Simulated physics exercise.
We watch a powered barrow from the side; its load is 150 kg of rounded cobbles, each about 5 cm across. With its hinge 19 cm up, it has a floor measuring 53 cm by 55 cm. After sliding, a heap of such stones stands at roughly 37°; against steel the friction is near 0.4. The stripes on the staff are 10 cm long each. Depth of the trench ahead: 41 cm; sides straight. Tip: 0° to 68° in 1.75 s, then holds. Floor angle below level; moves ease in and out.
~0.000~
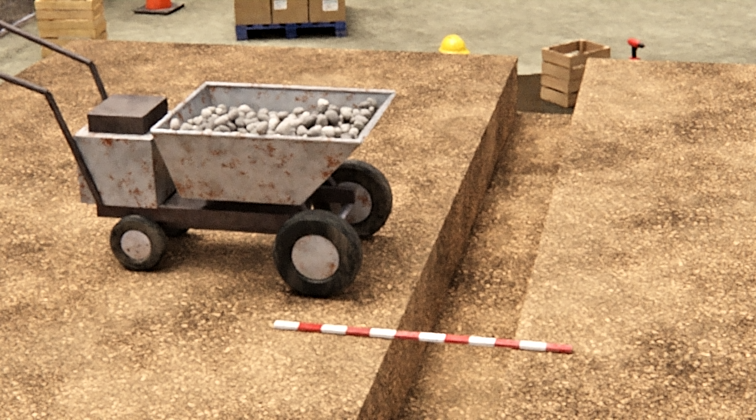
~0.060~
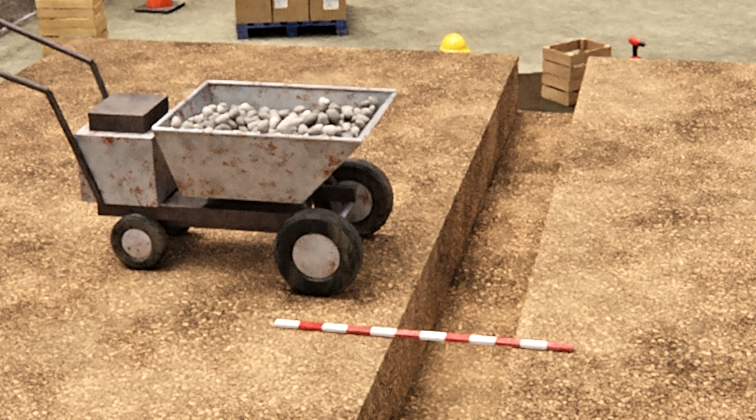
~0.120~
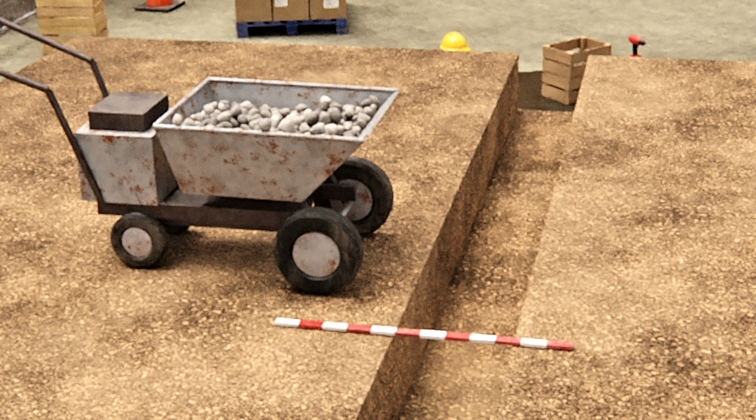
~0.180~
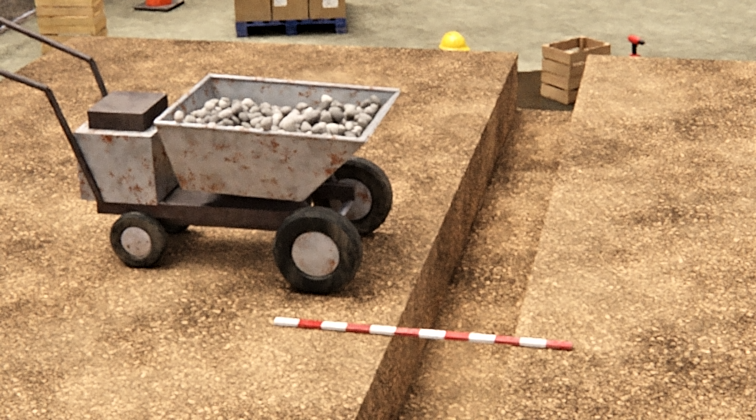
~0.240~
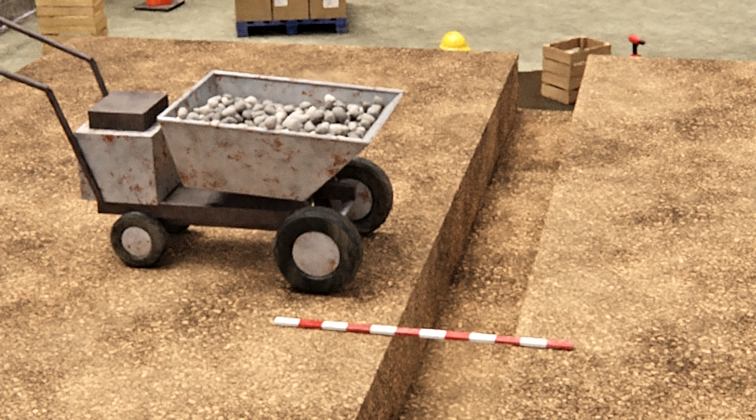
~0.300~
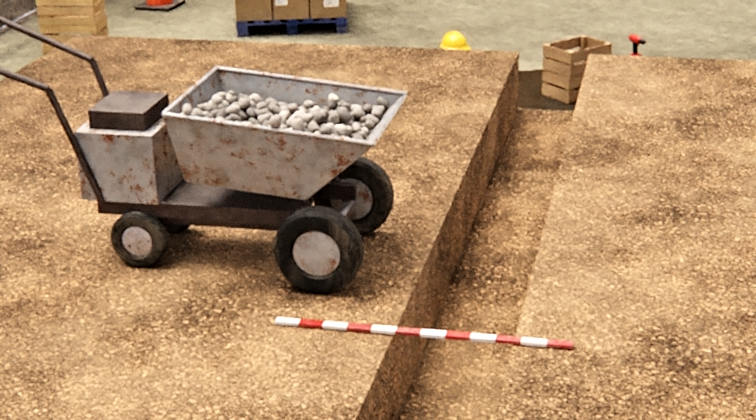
On a dirt work site beside a trench, a rusty powered barrow of grey cobbles slowly tilting its tray slightly to the right.
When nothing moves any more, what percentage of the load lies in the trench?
90 %.
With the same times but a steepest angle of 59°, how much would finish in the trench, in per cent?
It comes out at about 80 percent.
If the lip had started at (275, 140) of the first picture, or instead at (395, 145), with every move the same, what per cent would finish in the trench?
Roughly 85 in a hundred from the first, 55 in a hundred from the second.
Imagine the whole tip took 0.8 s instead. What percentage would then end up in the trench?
That would give about 75 percent.
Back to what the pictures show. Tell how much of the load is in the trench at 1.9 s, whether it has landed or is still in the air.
Roughly 45 percent of the load.
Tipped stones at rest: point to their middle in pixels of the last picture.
The stones end up centred near (495, 338).
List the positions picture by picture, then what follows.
The first frame shows lip at (361, 143), floor tilted 0°, highest stones at (298, 113).
The second frame shows lip at (362, 141), floor tilted 0°, highest stones at (299, 112); the stones move at 0.1 m/s on average.
In the third frame, the tray is at 1°, its lip at (363, 141); the top of the load is at (284, 111); the stones move at 0.1 m/s on average.
In the fourth frame, the tray is at 2°, its lip at (365, 141); the top of the load is at (271, 109); the stones move at 0.2 m/s on average.
In the fifth frame, the tray is at 3°, its lip at (369, 143); the top of the load is at (242, 107); the stones move at 0.2 m/s on average.
The sixth frame shows lip at (373, 144), floor tilted 5°, highest stones at (245, 104); the stones move at 0.3 m/s on average.
After 1.3 s the floor is at 57°; 99 % in the tray, 1 % in the trench; the foremost stones are at (466, 219).
After 1.9 s the floor is at 68°; 51 % in the tray, 43 % in the trench, 6 % past the trench; the foremost stones are at (579, 269).
After 2.2 s the floor is at 68°; 22 % in the tray, 68 % in the trench, 10 % past the trench; the foremost stones are at (656, 274).
After 4.2 s the floor is at 68°; 0 % in the tray, 90 % in the trench, 10 % past the trench; the foremost stones are at (704, 278).
